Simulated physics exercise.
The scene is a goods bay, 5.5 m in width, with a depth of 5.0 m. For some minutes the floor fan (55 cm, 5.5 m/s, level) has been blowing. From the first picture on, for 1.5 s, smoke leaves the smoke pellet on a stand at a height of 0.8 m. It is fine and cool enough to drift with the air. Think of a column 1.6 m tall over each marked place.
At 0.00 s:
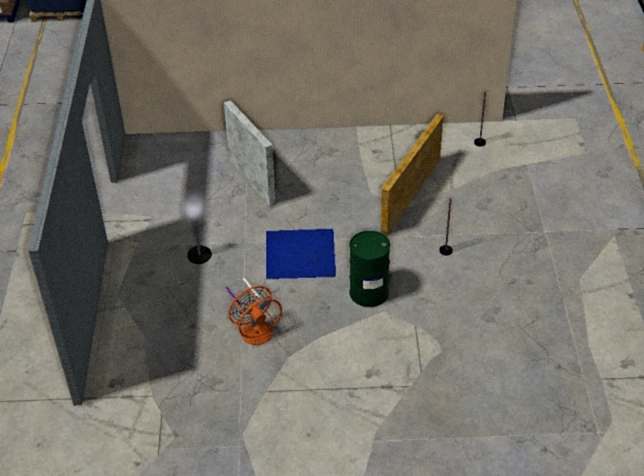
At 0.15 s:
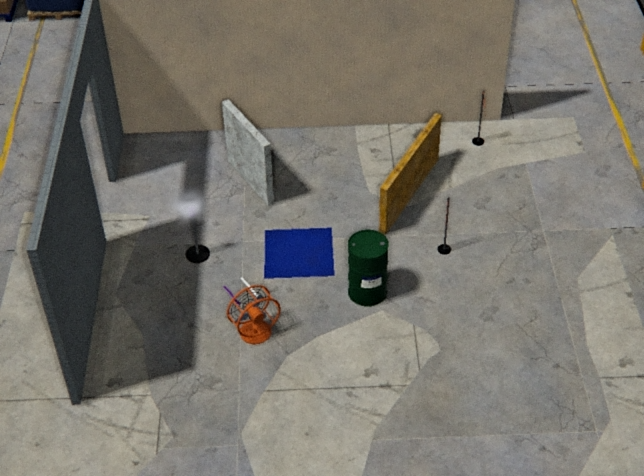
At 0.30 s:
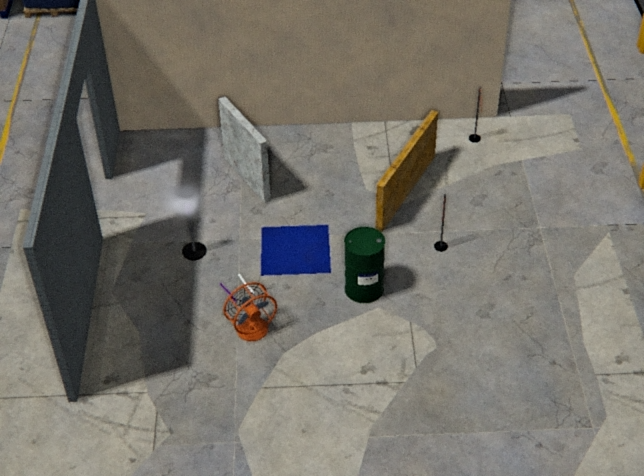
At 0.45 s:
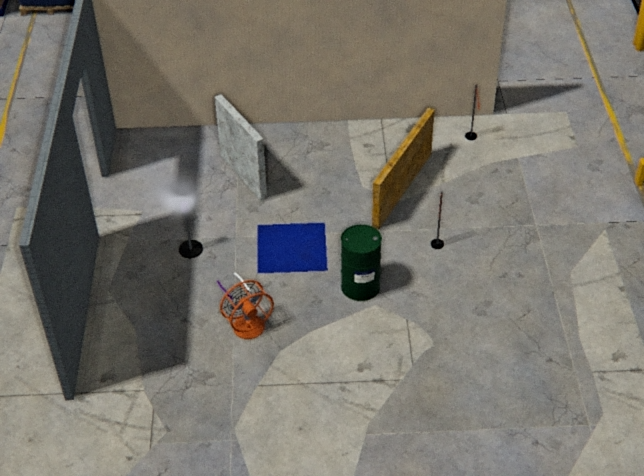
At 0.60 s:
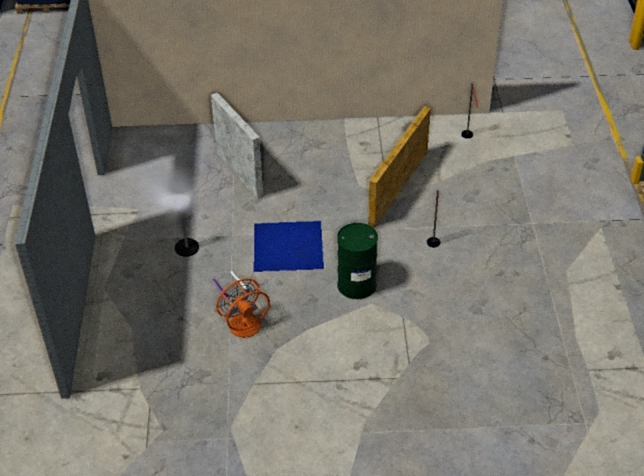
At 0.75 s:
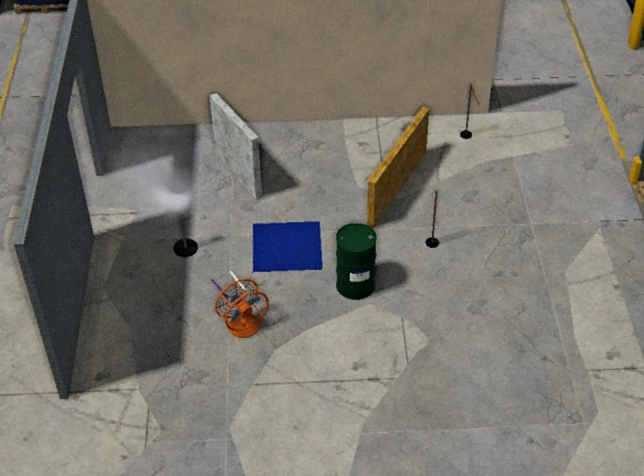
In a goods bay with screens, a green barrel and a blue square on the floor, a small pale puff of smoke above a dark stand slowly spread up and left near an orange fan.
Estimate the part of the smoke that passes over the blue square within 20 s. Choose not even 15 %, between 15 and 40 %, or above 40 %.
Over the blue square: Not even 15 %.
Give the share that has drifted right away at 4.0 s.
Some 60 per cent.
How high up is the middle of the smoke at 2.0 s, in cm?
Roughly 80 cm up.
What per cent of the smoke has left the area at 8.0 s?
About 90 %.
By 2.0 s, 5 % is gone from the area; 0 % has passed over the blue square, and the middle of the rest is near (140, 140).
By 4.0 s, 58 % is gone from the area; 0 % has passed over the blue square, and the middle of the rest is near (157, 59).
By 8.0 s, 94 % is gone from the area; 0 % has passed over the blue square.
By 20.0 s, 100 % is gone from the area; 0 % has passed over the blue square.
